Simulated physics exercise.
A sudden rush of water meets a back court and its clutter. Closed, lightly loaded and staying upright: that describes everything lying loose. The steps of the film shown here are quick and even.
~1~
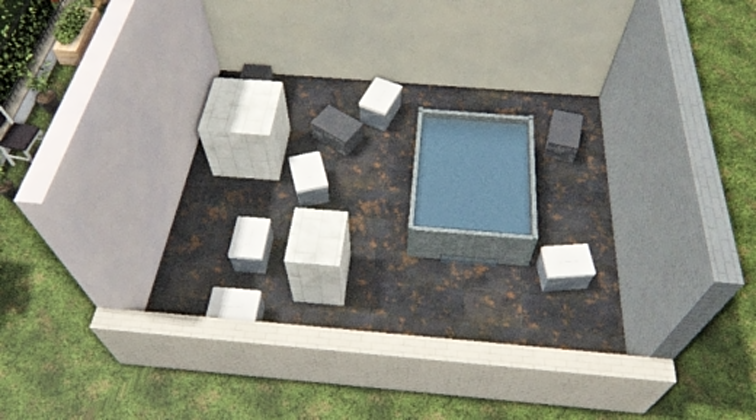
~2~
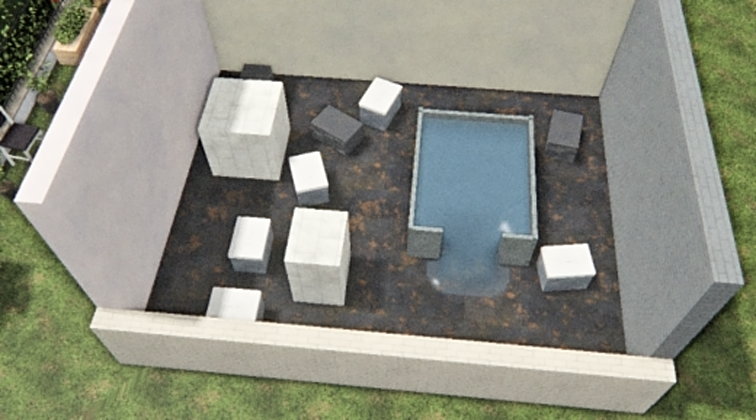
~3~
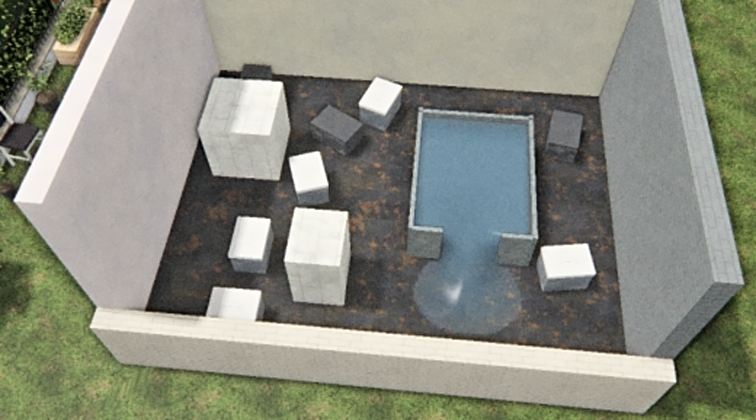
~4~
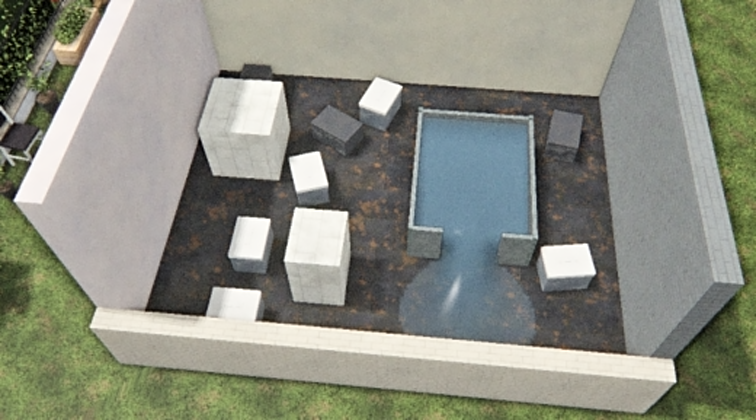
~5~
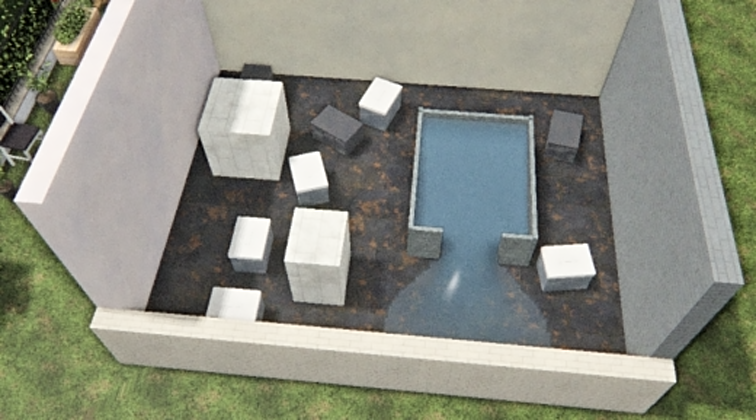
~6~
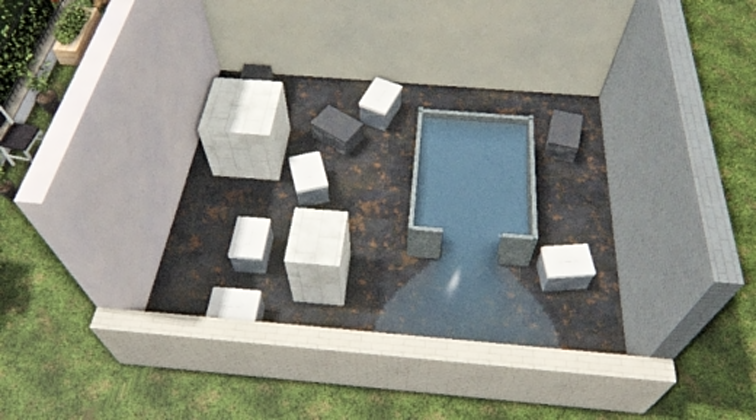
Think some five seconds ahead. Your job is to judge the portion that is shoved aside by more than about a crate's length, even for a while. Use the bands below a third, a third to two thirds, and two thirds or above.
It falls below a third.
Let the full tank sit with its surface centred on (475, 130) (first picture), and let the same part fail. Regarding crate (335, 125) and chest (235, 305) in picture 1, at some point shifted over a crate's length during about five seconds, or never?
One by one, the first came up short and the second went the full distance.
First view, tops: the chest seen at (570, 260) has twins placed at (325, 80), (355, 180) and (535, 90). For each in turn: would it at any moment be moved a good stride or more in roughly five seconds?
Twin one: Barely shifts; twin two: Barely shifts; twin three: Barely shifts.
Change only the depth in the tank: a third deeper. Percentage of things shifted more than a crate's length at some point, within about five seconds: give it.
Roughly 20 per cent of them.
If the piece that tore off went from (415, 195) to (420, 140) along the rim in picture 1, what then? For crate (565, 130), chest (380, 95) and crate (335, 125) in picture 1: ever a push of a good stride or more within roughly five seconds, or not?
Lab note - in sequence: Never that far; never that far; made it that far.
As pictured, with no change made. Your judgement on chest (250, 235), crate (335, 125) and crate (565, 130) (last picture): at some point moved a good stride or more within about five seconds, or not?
Tally in given order: Less than that / less than that / the full distance.
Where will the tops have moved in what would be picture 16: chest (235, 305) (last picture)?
Position: About (210, 296).
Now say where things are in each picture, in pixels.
The first frame shows a chest at (233, 305), on the bottom; a crate at (566, 128) rests on the ground; 0 of 8 have shifted.
The second frame shows a chest at (233, 305) rests on the ground; a crate at (566, 128) rests on the ground; 0 of 8 have shifted.
The third frame shows a chest at (233, 305) rests on the ground; a crate at (566, 128) rests on the ground; 0 of 8 have shifted.
The fourth frame shows a chest at (233, 305), on the bottom; a crate at (566, 128) rests on the ground; 0 of 8 have shifted.
The fifth frame shows a chest at (233, 305) rests on the ground; a crate at (566, 128), on the bottom; 0 of 8 have shifted.
The sixth frame shows a chest at (233, 305), on the bottom; a crate at (566, 128) rests on the ground; 0 of 8 have shifted.
A moment on, 0 of 8 are well off their spots; 0 afloat.
Next, 0 of 8 are well off their spots; 0 afloat.
Later, 1 of 8 are well off their spots; 1 afloat.
In the end, 2 of 8 are well off their spots, and 2 have been at some point; 1 afloat.
